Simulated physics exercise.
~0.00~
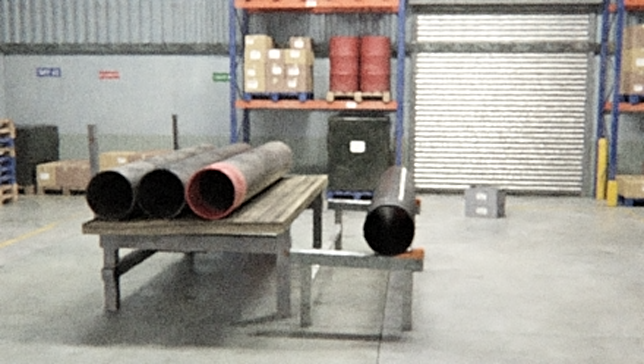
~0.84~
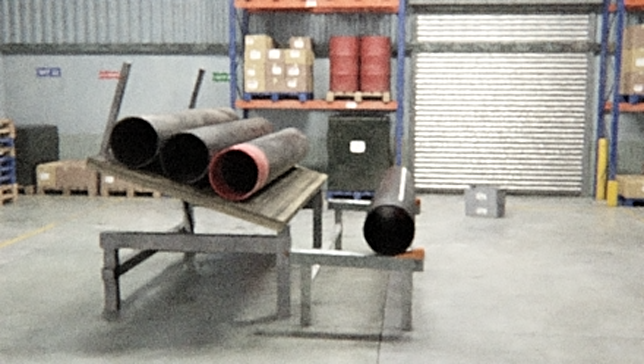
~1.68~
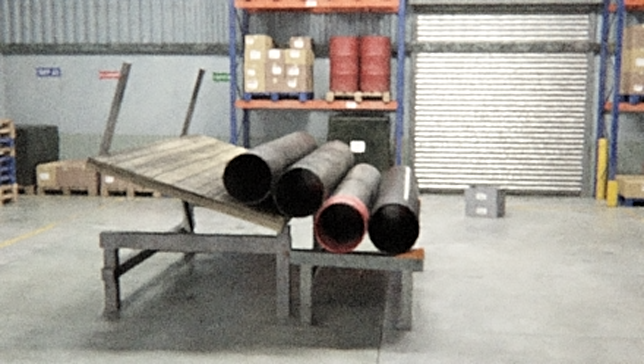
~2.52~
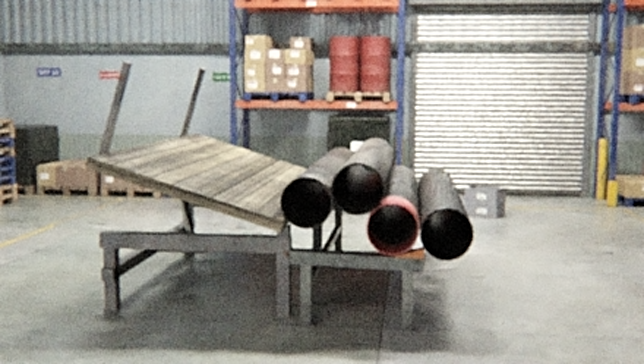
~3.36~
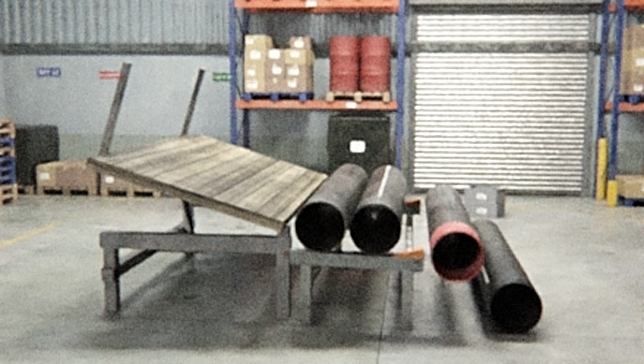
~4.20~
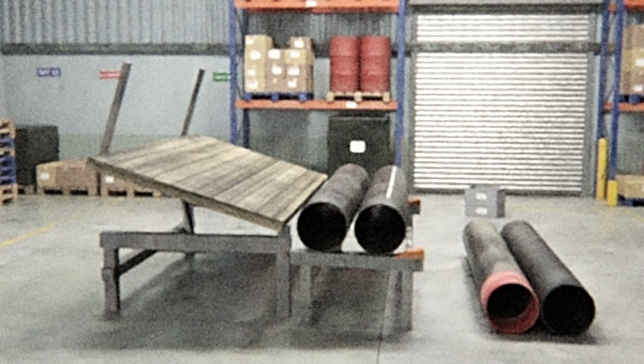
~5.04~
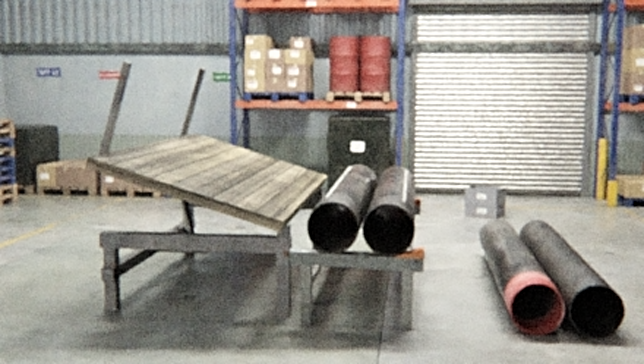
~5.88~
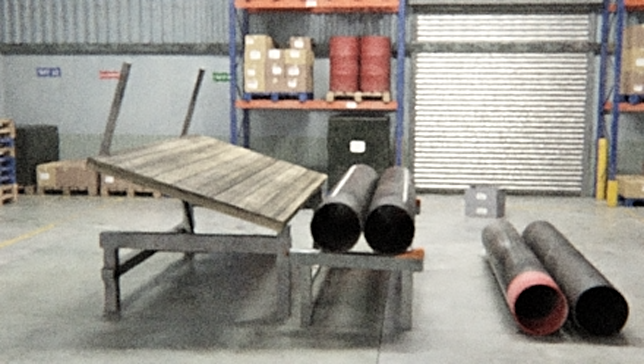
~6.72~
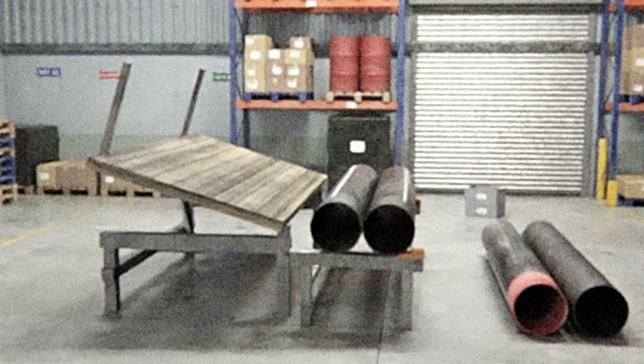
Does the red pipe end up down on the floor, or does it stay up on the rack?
The red pipe ends up on the floor, to the right of the rack, beside a black pipe.
A wooden deck tilts, rolling pipes onto a rack, and two drop to the floor.
